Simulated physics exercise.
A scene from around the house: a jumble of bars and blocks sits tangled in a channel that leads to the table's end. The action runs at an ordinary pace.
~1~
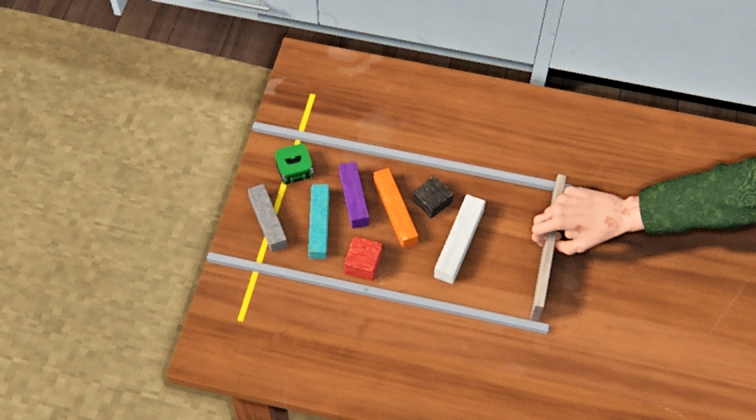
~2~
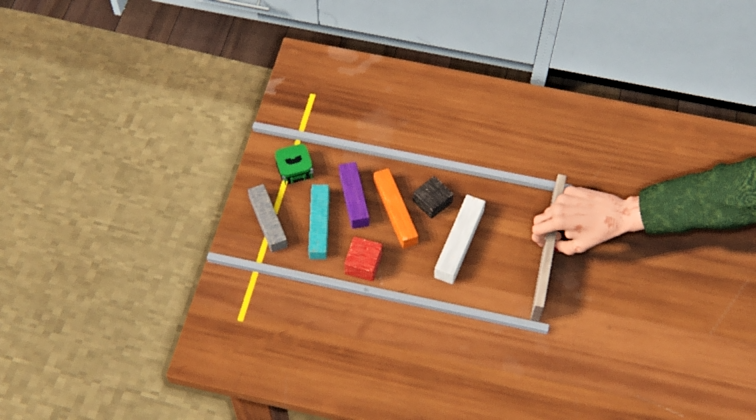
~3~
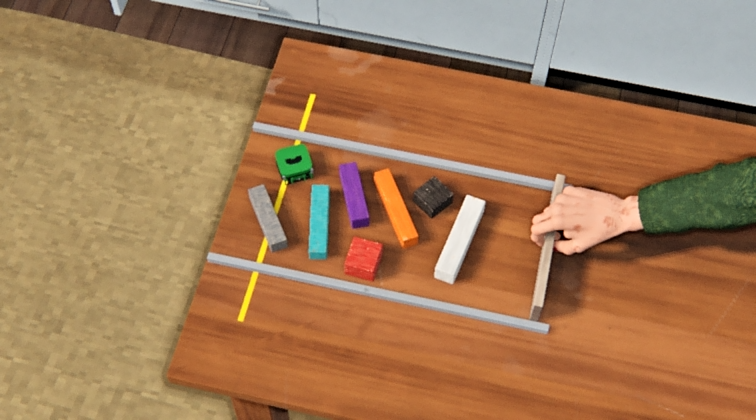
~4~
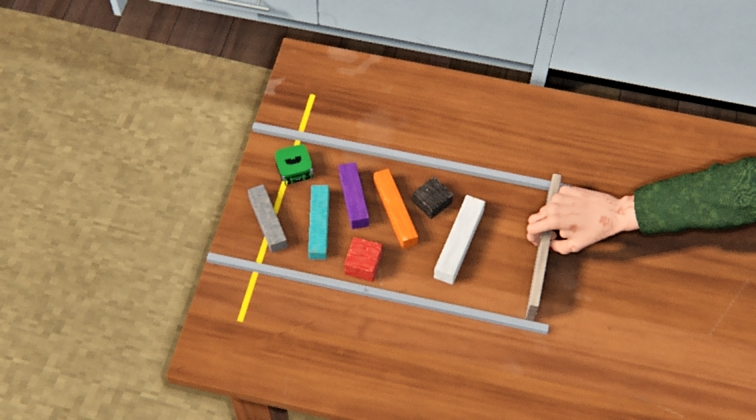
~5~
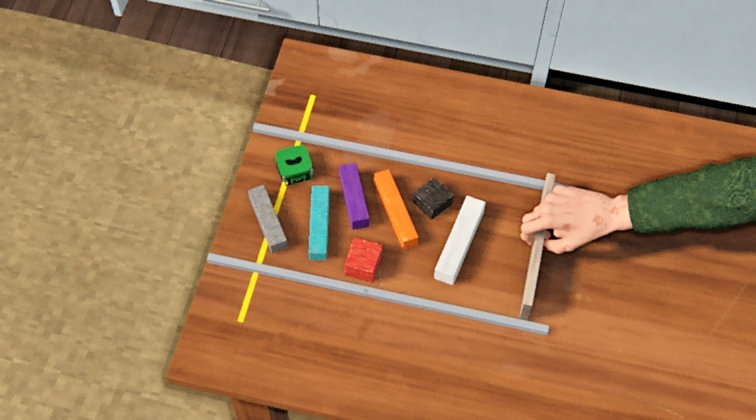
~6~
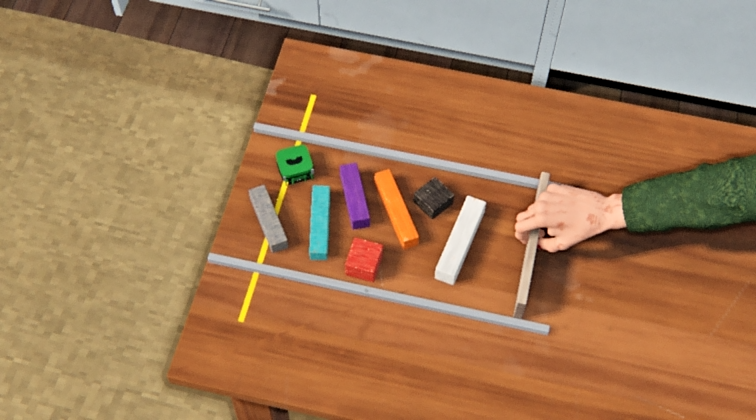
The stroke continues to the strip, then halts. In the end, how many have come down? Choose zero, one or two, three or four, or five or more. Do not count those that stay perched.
By the end, three or four have come down.
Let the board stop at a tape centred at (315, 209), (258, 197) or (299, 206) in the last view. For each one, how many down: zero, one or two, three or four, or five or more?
The falls would be none; 5 or more; one to two.
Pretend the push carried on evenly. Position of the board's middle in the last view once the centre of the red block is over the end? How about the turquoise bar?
Red block: (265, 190); turquoise bar: (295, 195).
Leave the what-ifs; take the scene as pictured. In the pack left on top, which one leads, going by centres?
Purple bar.
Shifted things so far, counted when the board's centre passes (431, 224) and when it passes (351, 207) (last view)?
At that stage 3; at the next, 8.
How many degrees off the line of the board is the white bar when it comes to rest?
About 0 degrees.
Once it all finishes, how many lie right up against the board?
Looks like 2 of them, all told.
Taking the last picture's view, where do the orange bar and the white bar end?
I'd say approximately (252, 178) and then (268, 201).
Soon after, none off yet; grey bar at rest near (268, 219); green case at rest near (295, 165); turquoise bar at rest near (320, 222).
After that, none off yet; grey bar moving near (265, 219); green case moving near (291, 164); turquoise bar displaced a little near (295, 218).
In the end, the number that fall off is three or four; gone, turquoise bar, green case and grey bar.
